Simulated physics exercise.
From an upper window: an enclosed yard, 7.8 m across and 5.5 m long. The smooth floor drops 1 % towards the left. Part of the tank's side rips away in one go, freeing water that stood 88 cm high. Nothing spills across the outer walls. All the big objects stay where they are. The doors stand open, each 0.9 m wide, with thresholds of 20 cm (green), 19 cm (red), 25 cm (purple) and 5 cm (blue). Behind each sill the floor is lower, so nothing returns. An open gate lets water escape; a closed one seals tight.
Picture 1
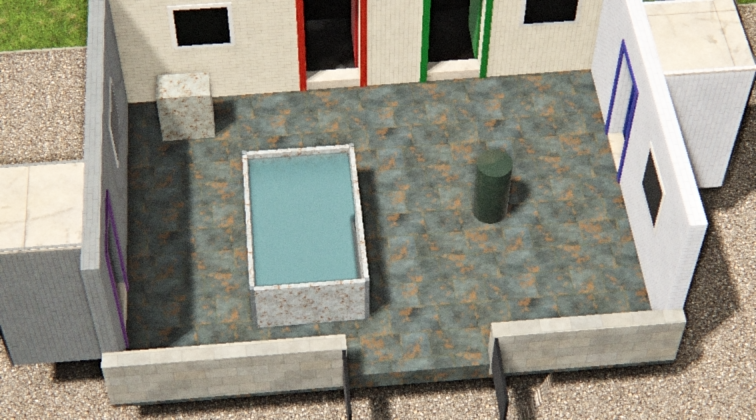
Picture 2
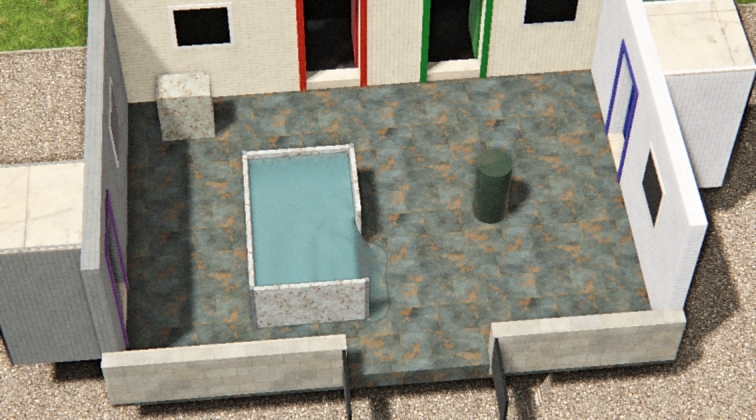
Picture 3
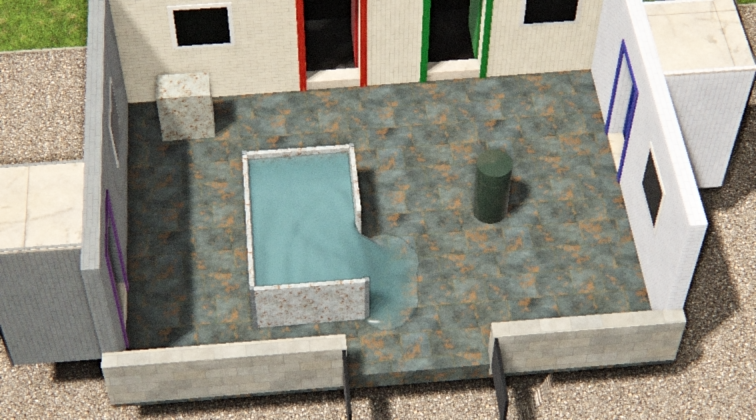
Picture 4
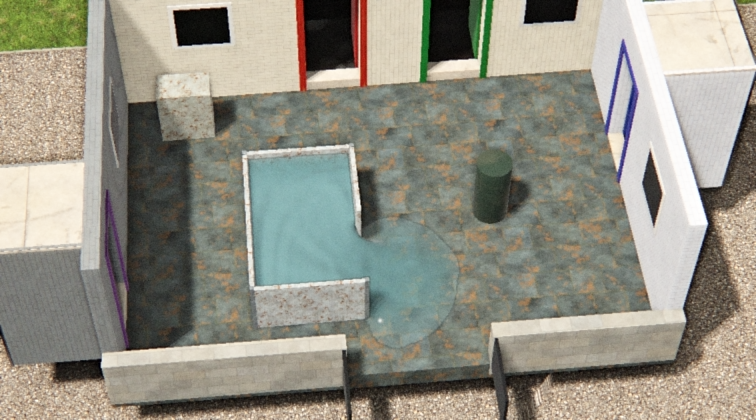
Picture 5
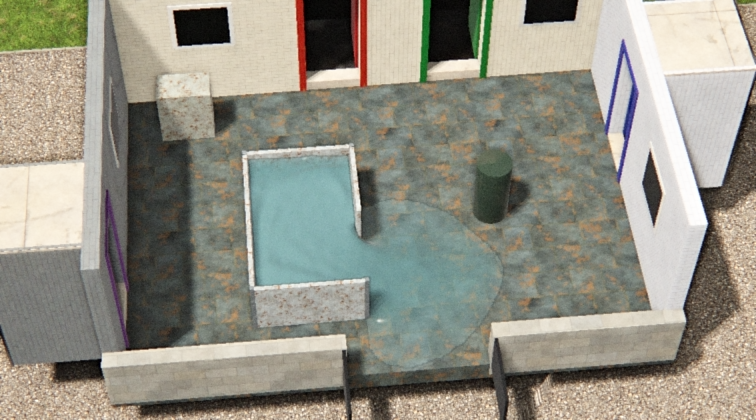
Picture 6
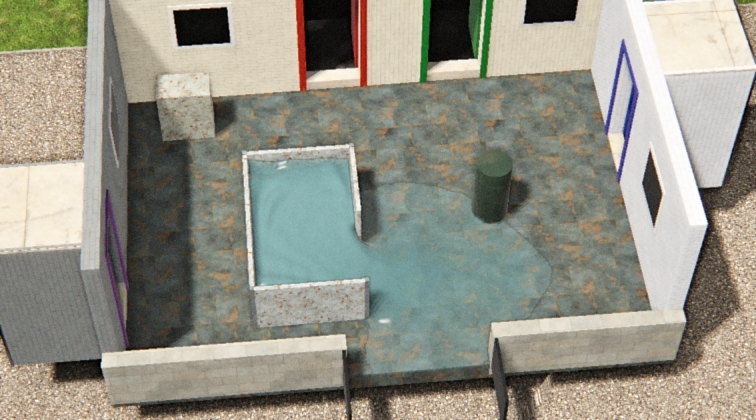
We see a walled yard with a stone tank of water and a dark green cylinder; the tank's right side breaks open near its front corner, and water pours out, spreading across the floor in a widening, rounded sheet.
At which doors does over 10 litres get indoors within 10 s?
Door by door: At the green door it keeps below the limit; at the red door it stays under the limit; at the purple door it keeps below the limit; at the blue door it goes over the limit.
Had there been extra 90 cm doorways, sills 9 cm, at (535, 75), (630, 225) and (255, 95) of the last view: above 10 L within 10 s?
In that order: Over, above, not over.
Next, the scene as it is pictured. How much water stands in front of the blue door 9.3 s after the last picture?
About 6.5 cm.
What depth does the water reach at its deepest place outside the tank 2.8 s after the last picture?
Roughly 30 cm.
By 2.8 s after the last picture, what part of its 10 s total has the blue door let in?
Some 30 per cent by then.
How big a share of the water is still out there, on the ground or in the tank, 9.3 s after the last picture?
About 80 per cent.
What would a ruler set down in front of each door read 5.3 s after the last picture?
In cm: Green 15, red 8, purple 0, blue 6.
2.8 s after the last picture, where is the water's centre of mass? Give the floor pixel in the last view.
At about (453, 240).
Then, 0.7 s after the last picture water covers 30 % of the floor and is deepest (40 cm) near (378, 288); green door not reached, red door not reached, purple door not reached, blue door not reached.
Then, 1.5 s after the last picture water covers 40 % of the floor and is deepest (48 cm) near (640, 337); green door not reached, red door not reached, purple door not reached, blue door 9 cm at the sill, 0 L in.
Then, 2.8 s after the last picture water covers 50 % of the floor and is deepest (30 cm) near (568, 343); green door 6 cm at the sill, 0 L in, red door not reached, purple door not reached, blue door 11 cm at the sill, 16 L in.
Then, 5.3 s after the last picture water covers 65 % of the floor and is deepest (18 cm) near (525, 83); green door 15 cm at the sill, 0 L in, red door 8 cm at the sill, 0 L in, purple door not reached, blue door 6 cm at the sill, 39 L in.
Then, 9.3 s after the last picture water covers 90 % of the floor and is deepest (16 cm) near (140, 104); green door 8 cm at the sill, 0 L in, red door 6 cm at the sill, 0 L in, purple door 5 cm at the sill, 0 L in, blue door 7 cm at the sill, 55 L in.
